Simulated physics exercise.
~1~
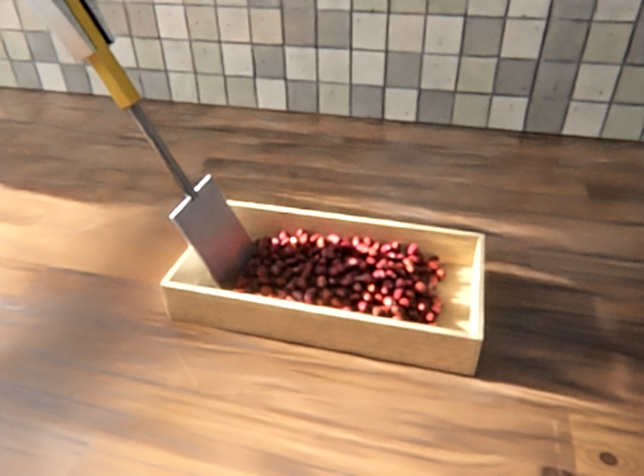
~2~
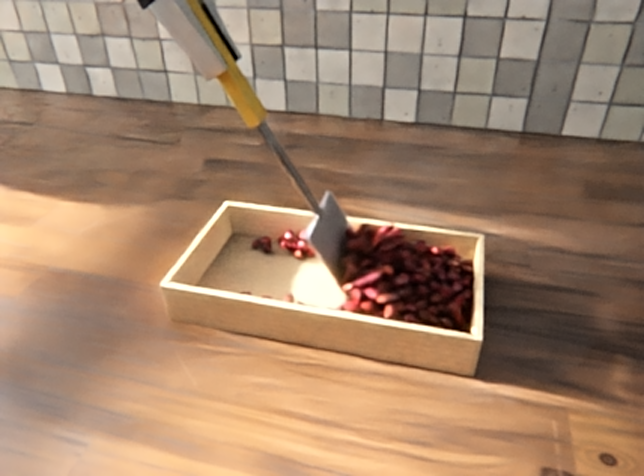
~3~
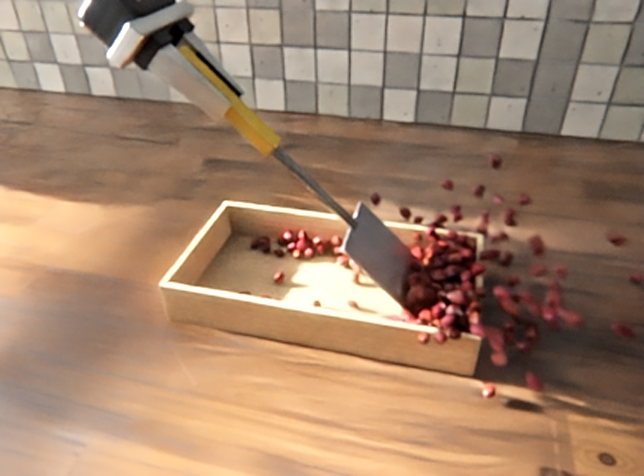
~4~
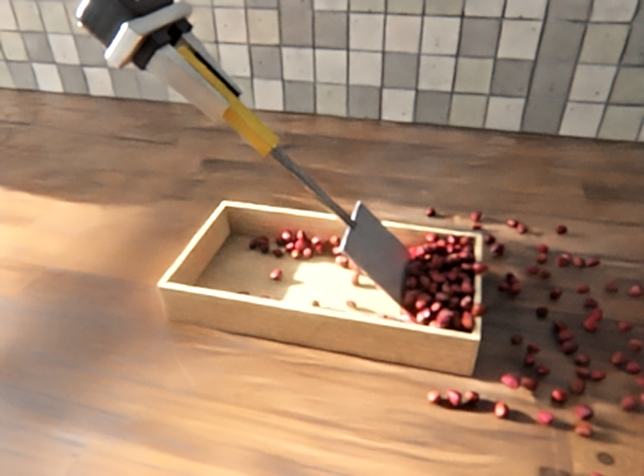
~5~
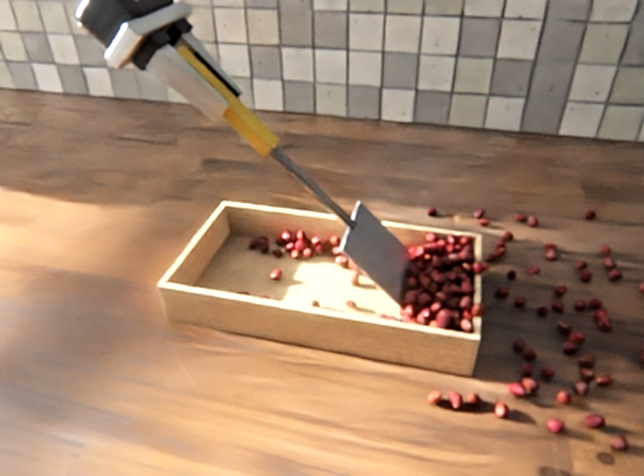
A robot arm sweeps red beans rightward through a wooden tray, scattering some onto the table.
